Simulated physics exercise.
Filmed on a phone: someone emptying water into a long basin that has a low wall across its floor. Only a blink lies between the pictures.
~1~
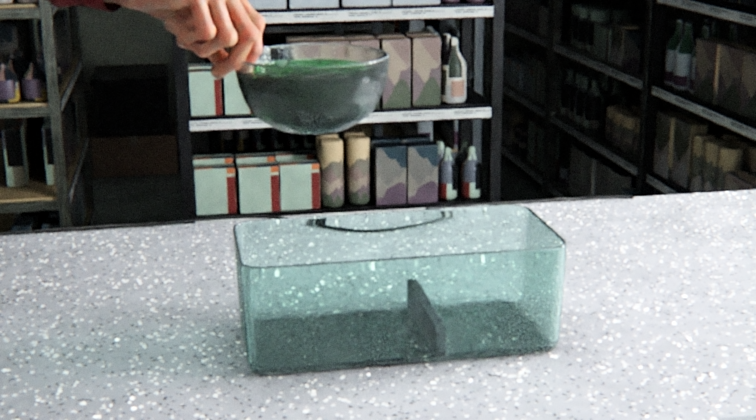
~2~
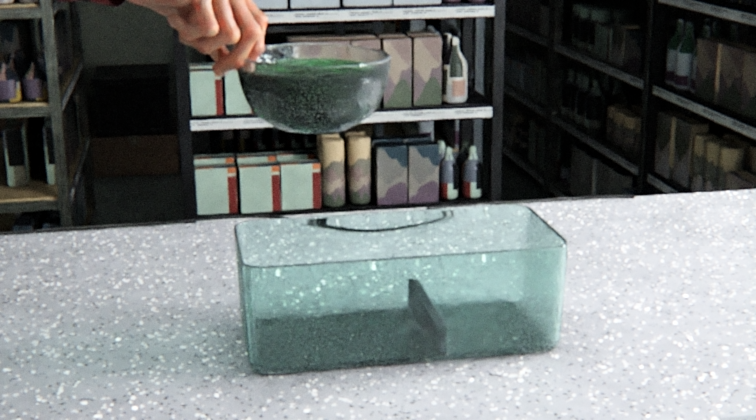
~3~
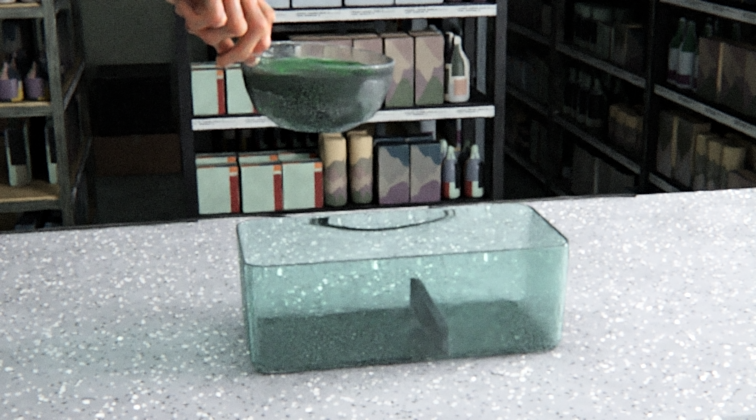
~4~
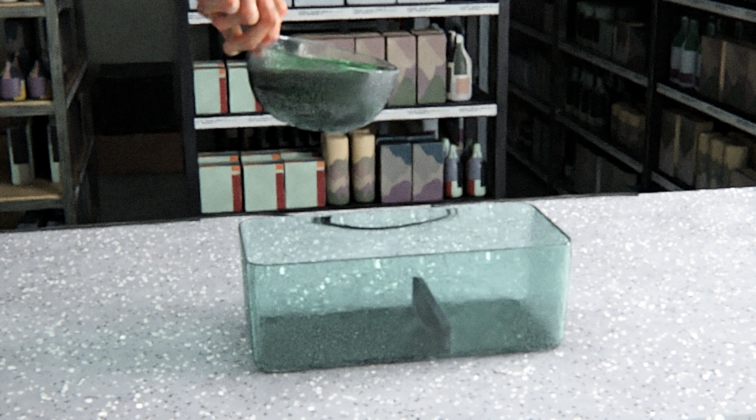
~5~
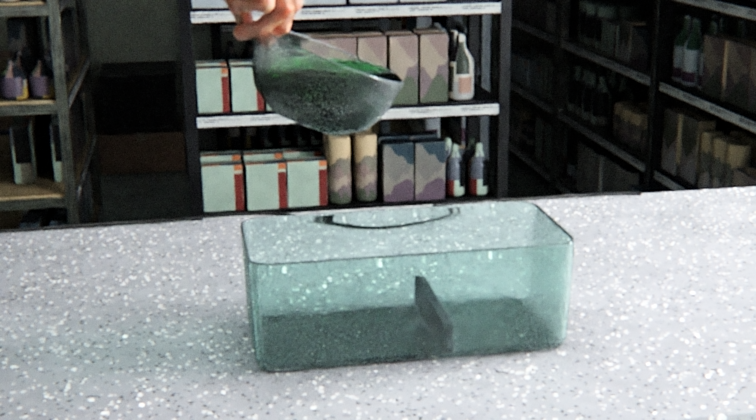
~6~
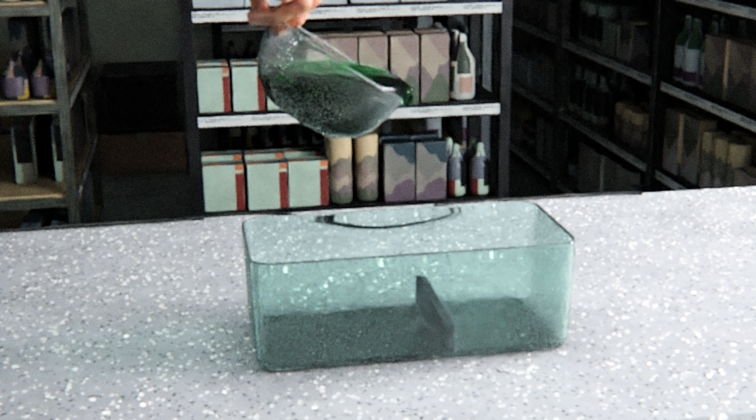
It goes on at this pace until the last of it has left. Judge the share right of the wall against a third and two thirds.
In the end between a third and two thirds is right of the wall.
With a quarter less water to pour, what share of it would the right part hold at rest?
It comes to 55 per cent or so.
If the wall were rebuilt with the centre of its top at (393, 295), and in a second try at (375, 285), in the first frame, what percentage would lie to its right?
About 80 and 90 per cent.
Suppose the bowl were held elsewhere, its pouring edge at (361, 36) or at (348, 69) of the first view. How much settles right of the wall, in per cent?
First some 45, then 25 per cent.
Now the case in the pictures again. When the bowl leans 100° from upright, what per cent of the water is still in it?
Close to 10 per cent.
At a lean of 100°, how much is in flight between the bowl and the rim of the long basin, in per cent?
Near 40 %.
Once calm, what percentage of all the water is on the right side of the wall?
About 55 per cent.
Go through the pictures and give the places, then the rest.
In the first frame, it leans 0°; its right rim is at (386, 54); the water meets the walls at (240, 72) and (382, 67); the long basin's rim runs from (238, 246) to (547, 226); the wall's top is at (425, 302).
In the second frame, it leans 2°; its right rim is at (388, 56); the water meets the walls at (242, 71) and (383, 67).
In the third frame, it leans 6°; its right rim is at (392, 61); the water meets the walls at (244, 69) and (387, 69).
In the fourth frame, it leans 13°; its right rim is at (396, 70); the water meets the walls at (250, 66) and (392, 71).
In the fifth frame, it leans 23°; its right rim is at (400, 82); the water meets the walls at (255, 66) and (399, 76); 1 per cent is over the edge.
In the sixth frame, it leans 34°; its right rim is at (399, 97); the water meets the walls at (260, 70) and (389, 80); 7 per cent is over the edge.
A moment on, the bowl is tipped right over and 11 per cent is still to pour, 3 is left of the wall and 46 right of it.
Next, the bowl is tipped right over and 0 per cent is still to pour, 35 is left of the wall and 60 right of it.
Then the bowl is tipped right over and 0 per cent is still to pour, 39 is left of the wall and 59 right of it.
Later the bowl is tipped right over and 0 per cent is still to pour, 41 is left of the wall and 57 right of it.
Finally, 41 per cent lies left of the wall, 57 right of it and 2 outside.
